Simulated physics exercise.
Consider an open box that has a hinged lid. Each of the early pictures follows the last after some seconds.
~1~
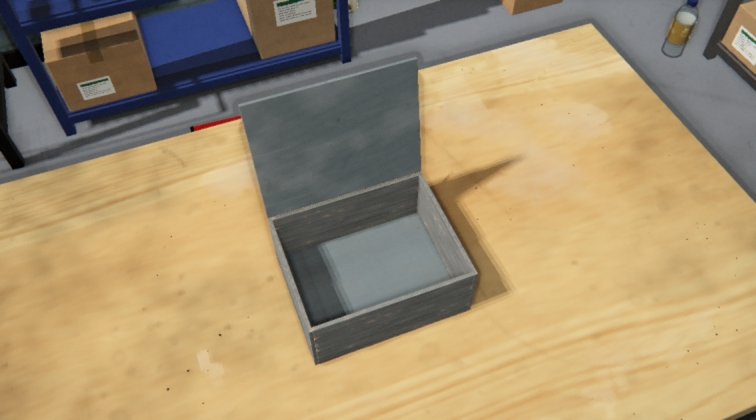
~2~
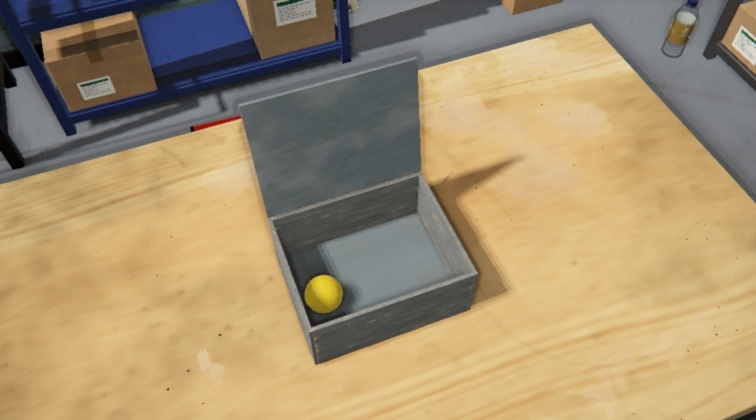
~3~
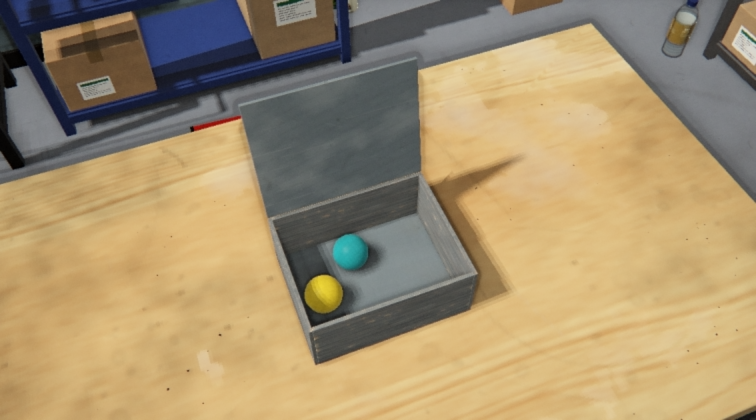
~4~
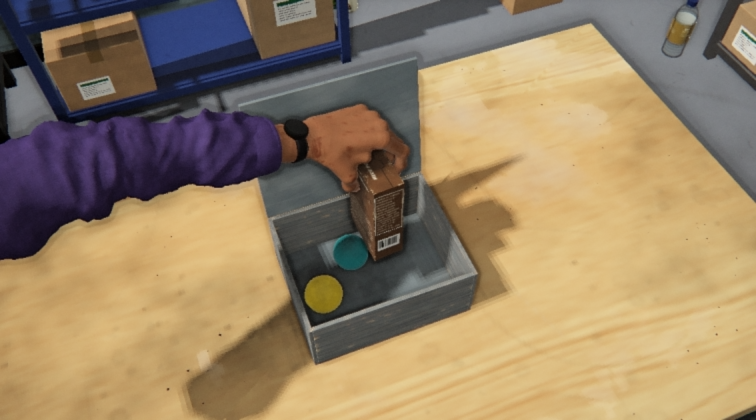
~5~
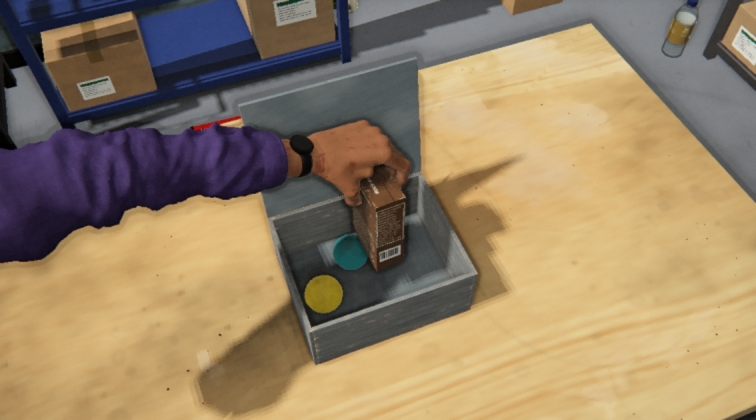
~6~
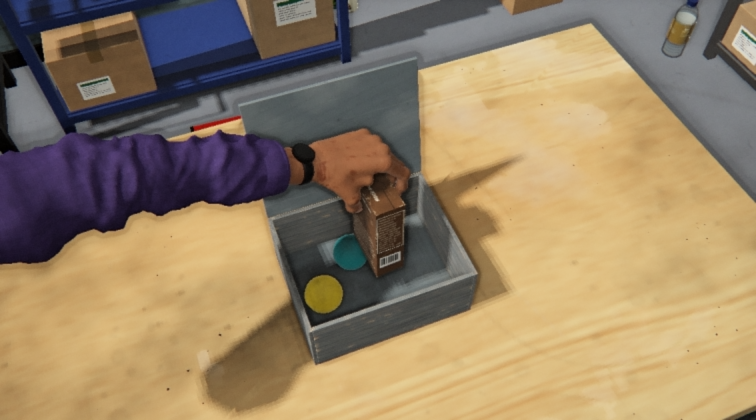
We see an open grey box with a raised lid on a wooden table, where a yellow round item and then a teal ball appear inside, before a purple-sleeved arm reaches in from the left, lowering a brown packet beside them.
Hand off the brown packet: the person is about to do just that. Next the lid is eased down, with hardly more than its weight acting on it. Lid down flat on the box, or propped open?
Down flat.
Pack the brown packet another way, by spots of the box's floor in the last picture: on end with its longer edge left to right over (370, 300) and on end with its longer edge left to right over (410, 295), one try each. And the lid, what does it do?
Case one: Lid stays raised; case two: Lid stays raised.
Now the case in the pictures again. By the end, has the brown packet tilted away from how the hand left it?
Well, the brown packet ends up skewed.
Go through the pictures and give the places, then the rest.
The last thing is not in view yet, in the first picture.
The last thing is not in view yet; yellow lemon (324, 294), in the second picture.
The last thing is not in view yet; yellow lemon (324, 294), in the third picture.
On its way; brown packet (375, 202); yellow lemon (324, 294), in the fourth picture.
On its way; brown packet (377, 214); yellow lemon (324, 294), in the fifth picture.
In place under the hand; brown packet (377, 221); yellow lemon (324, 294), in the sixth picture.
Then, 1.00 s later than the last frame, lid starting down; brown packet on its side near (392, 259); turquoise lemon moved about its own width.
Then, 1.70 s later than the last frame, lid 48° above the rim; brown packet on its side near (394, 261); turquoise lemon moved about its own width.
When it is over, lid shut; lying over in the box, brown packet; moved from the start, turquoise lemon; yellow lemon as before. End places, in pixels of the last picture, brown packet near (394, 261).
